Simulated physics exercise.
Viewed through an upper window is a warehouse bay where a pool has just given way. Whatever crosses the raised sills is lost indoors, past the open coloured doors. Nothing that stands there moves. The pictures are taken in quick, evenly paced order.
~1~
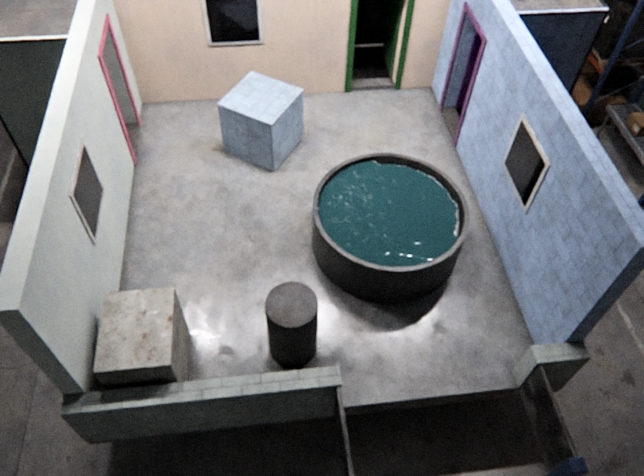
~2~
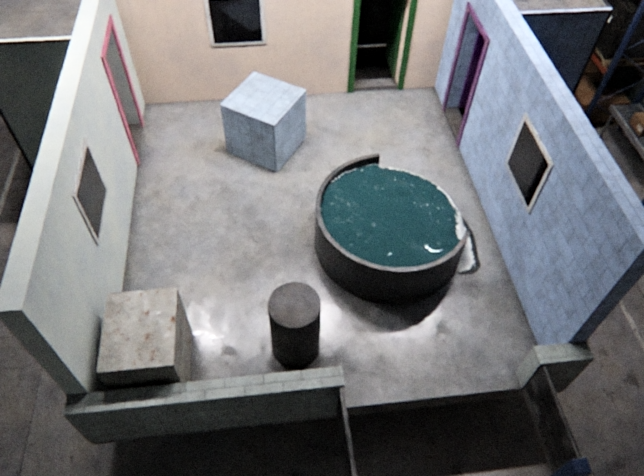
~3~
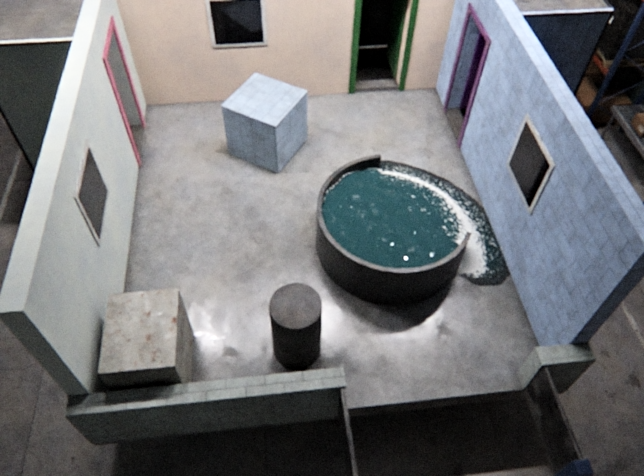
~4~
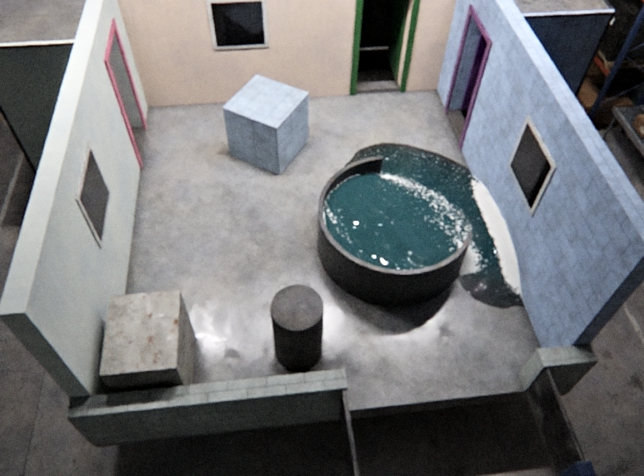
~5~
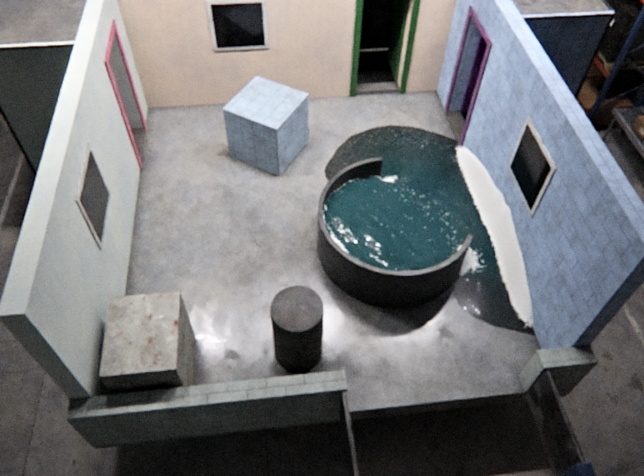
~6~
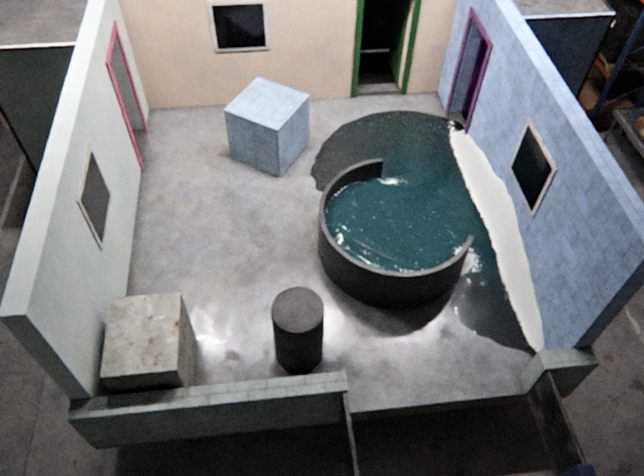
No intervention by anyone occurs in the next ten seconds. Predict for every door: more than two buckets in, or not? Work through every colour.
Result: The pink door will receive over two buckets; the purple door will receive over two buckets; the green door will receive over two buckets.
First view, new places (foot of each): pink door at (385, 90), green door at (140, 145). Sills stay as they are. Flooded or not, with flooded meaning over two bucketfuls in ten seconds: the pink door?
The answer is that pink tops the limit.
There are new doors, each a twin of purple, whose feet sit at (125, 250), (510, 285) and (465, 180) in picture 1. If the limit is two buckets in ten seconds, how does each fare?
So it goes runs below, then runs above, then runs above.
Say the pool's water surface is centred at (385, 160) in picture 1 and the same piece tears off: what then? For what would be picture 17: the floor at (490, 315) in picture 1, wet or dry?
Soaked.
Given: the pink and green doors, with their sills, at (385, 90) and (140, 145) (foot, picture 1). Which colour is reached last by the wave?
The one in green.
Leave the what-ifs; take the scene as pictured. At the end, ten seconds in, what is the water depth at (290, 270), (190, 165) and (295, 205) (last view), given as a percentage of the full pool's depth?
Roughly 6 per cent, 4 per cent and 8 per cent.
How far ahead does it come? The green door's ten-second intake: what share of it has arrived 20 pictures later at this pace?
80 %.
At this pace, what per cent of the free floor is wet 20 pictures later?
My estimate is near 55 per cent.
A moment on, water covers 30 % of the floor; the pink door not reached, the purple door under two buckets in, the green door under two buckets in.
Next, water covers 35 % of the floor; the pink door not reached, the purple door over two buckets in, the green door over two buckets in.
Then, water covers 55 % of the floor; the pink door wet at the sill, nothing in, the purple door over two buckets in, the green door far over two buckets in.
Later, water covers 90 % of the floor; the pink door over two buckets in, the purple door over two buckets in, the green door far over two buckets in.
In the end, water covers 100 % of the floor; the pink door over two buckets in, the purple door over two buckets in, the green door far over two buckets in.
